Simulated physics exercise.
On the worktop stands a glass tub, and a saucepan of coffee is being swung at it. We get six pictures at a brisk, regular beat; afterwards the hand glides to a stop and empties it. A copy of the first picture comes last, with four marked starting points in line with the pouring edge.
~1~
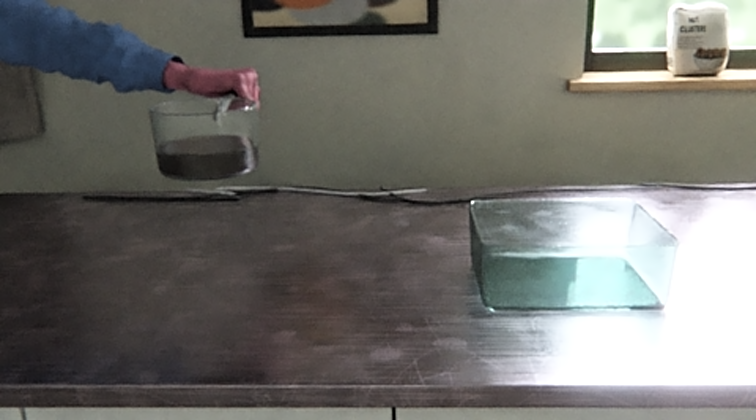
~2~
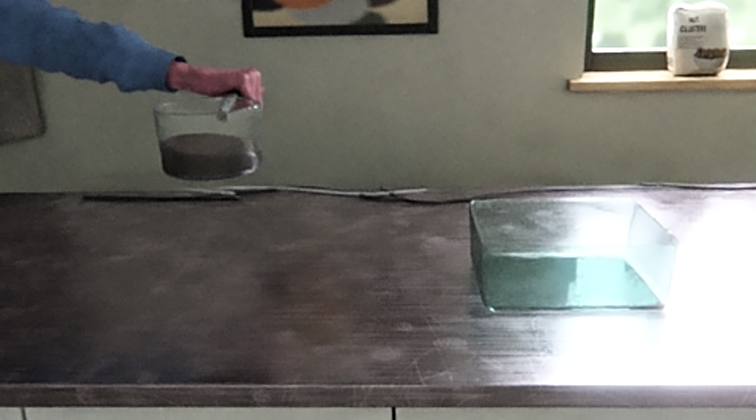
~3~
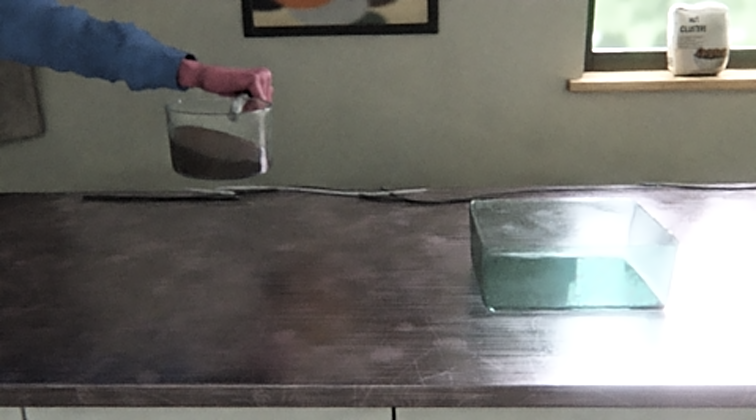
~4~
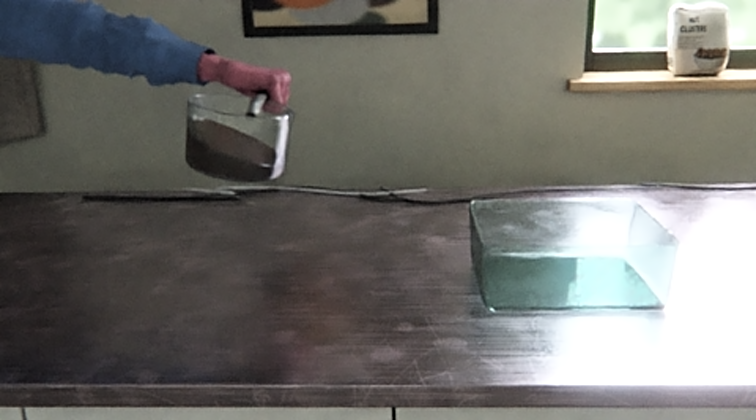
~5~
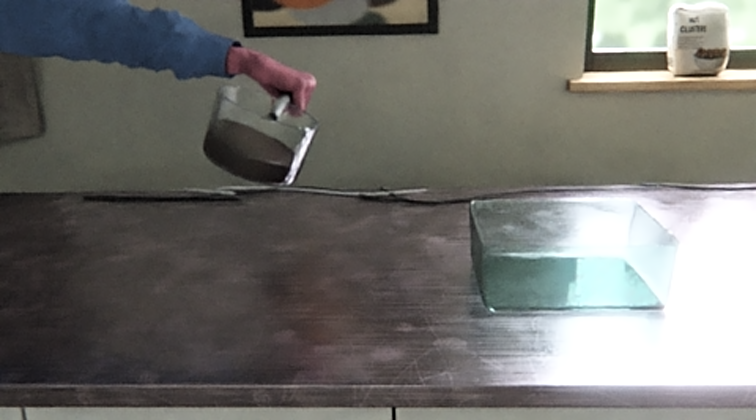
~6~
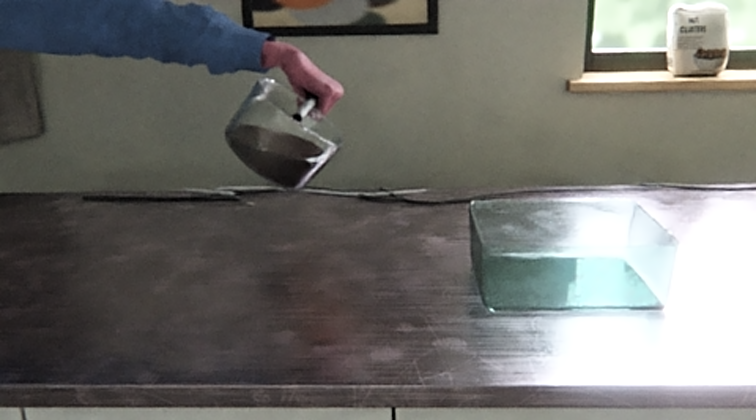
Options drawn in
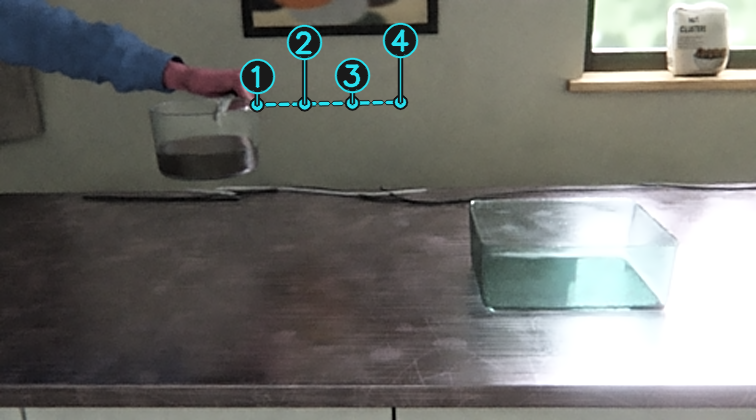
An arm in a blue sleeve held a clear pan of dark liquid above a worktop, then moved it right while tilting it steadily toward a glass tub that stayed still.
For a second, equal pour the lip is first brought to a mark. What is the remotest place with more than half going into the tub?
That is spot 2.
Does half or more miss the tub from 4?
No.
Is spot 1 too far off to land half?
Yes.
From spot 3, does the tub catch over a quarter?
Yes, clearly.
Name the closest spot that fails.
That is spot 1.
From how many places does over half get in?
Three of them.
On the marked copy, 1 at (257, 104); 2 at (304, 104); 3 at (352, 103); 4 at (400, 102).
With 1, about 13 % lands in the tub, 84 % falls short and 4 % goes beside or beyond.
With 2, about 66 % lands in the tub, 17 % falls short and 17 % goes beside or beyond.
With 3, about 77 % lands in the tub, 4 % falls short and 20 % goes beside or beyond.
With 4, about 86 % lands in the tub, 9 % falls short and 5 % goes beside or beyond.
